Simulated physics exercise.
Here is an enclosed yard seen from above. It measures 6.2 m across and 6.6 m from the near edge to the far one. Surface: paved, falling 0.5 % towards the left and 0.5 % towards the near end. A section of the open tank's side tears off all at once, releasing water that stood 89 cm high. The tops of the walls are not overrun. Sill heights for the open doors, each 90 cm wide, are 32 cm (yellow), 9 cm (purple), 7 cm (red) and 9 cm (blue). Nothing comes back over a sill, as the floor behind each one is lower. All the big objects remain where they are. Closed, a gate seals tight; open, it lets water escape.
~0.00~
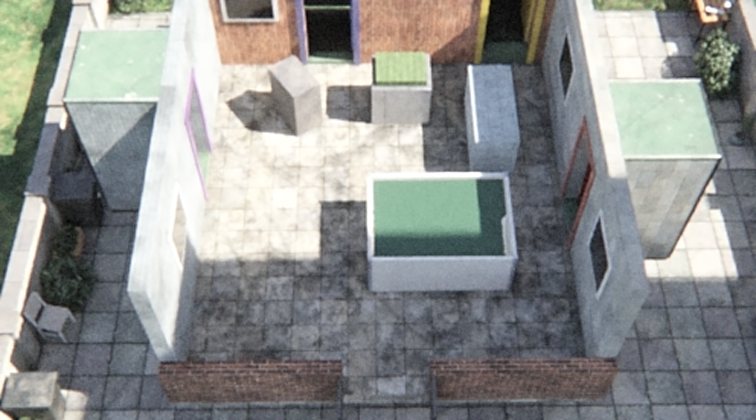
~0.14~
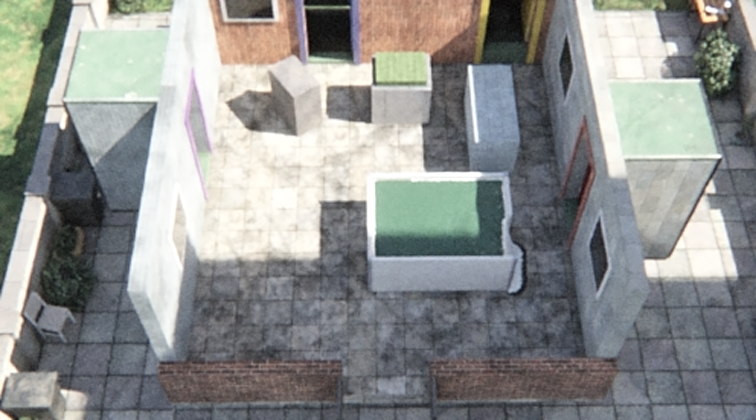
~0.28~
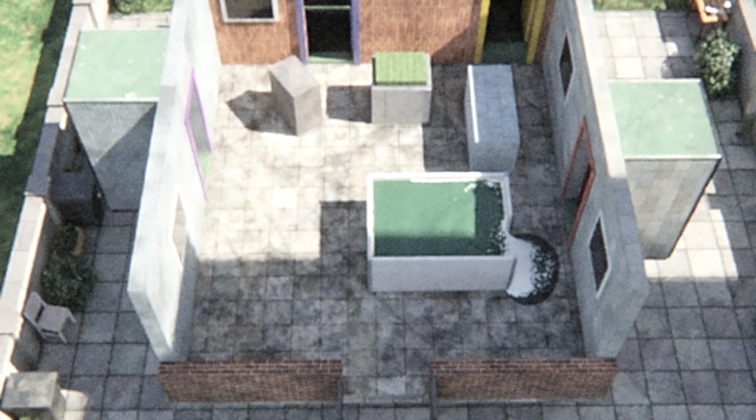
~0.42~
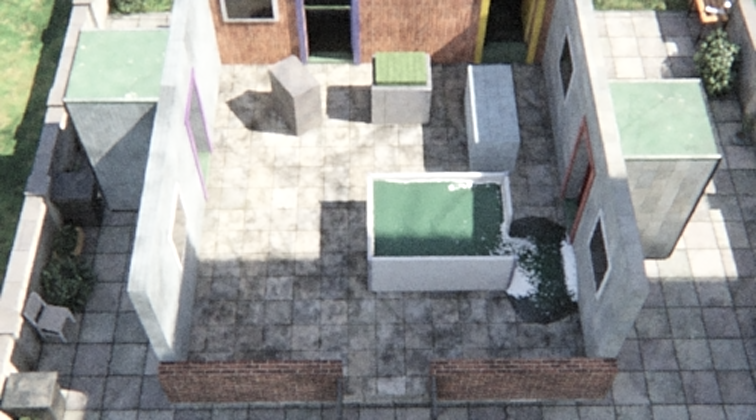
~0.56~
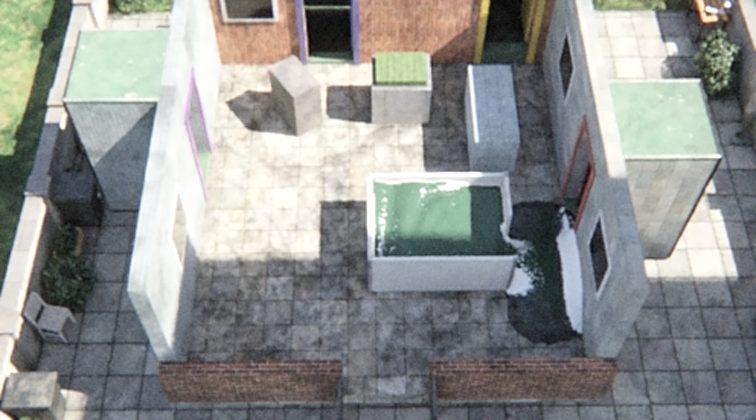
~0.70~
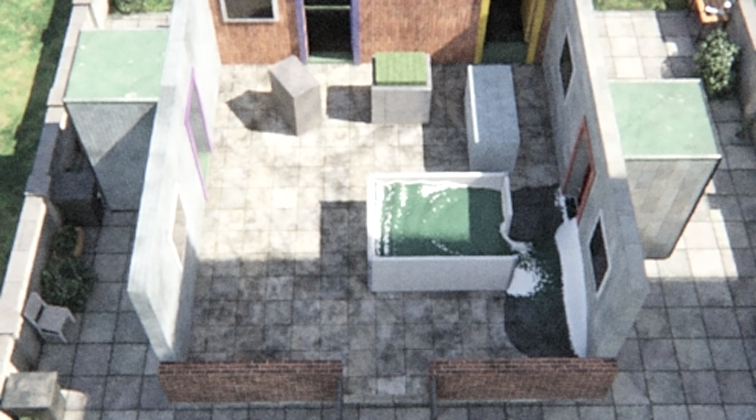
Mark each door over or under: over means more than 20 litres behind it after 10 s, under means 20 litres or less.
Yellow door under, purple door under, red door over, blue door under.
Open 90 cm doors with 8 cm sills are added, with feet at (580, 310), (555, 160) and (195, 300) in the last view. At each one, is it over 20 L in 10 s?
Check each in turn: The first succeeds, the second fails, the third succeeds.
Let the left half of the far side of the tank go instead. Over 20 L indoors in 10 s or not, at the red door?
Relative to that limit, red ends up on the low side.
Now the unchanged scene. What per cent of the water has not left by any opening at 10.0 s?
It comes to near 88 per cent.
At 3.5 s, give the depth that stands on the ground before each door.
Door by door in cm, yellow shows 20, purple shows 0, red shows 16, blue shows 0.
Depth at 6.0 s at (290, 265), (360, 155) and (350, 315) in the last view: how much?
First spot near 2 cm, second near 1 cm, third near 8 cm.
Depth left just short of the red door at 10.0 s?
Depth: Approx. 6.0 cm.
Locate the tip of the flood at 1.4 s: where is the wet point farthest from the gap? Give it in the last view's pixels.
(544, 116).
After 1.4 s water covers 15 % of the floor and is deepest (64 cm) near (582, 377); yellow door not reached, purple door not reached, red door 23 cm at the sill, 57 L in, blue door not reached.
After 2.2 s water covers 30 % of the floor and is deepest (50 cm) near (582, 377); yellow door 10 cm at the sill, 0 L in, purple door not reached, red door 20 cm at the sill, 124 L in, blue door not reached.
After 3.5 s water covers 55 % of the floor and is deepest (34 cm) near (567, 276); yellow door 20 cm at the sill, 0 L in, purple door not reached, red door 16 cm at the sill, 184 L in, blue door not reached.
After 6.0 s water covers 85 % of the floor and is deepest (22 cm) near (567, 276); yellow door 13 cm at the sill, 0 L in, purple door 5 cm at the sill, 0 L in, red door 11 cm at the sill, 233 L in, blue door 6 cm at the sill, 0 L in.
After 10.0 s water covers 100 % of the floor and is deepest (14 cm) near (210, 166); yellow door 7 cm at the sill, 0 L in, purple door 8 cm at the sill, 1 L in, red door 6 cm at the sill, 246 L in, blue door 9 cm at the sill, 1 L in.
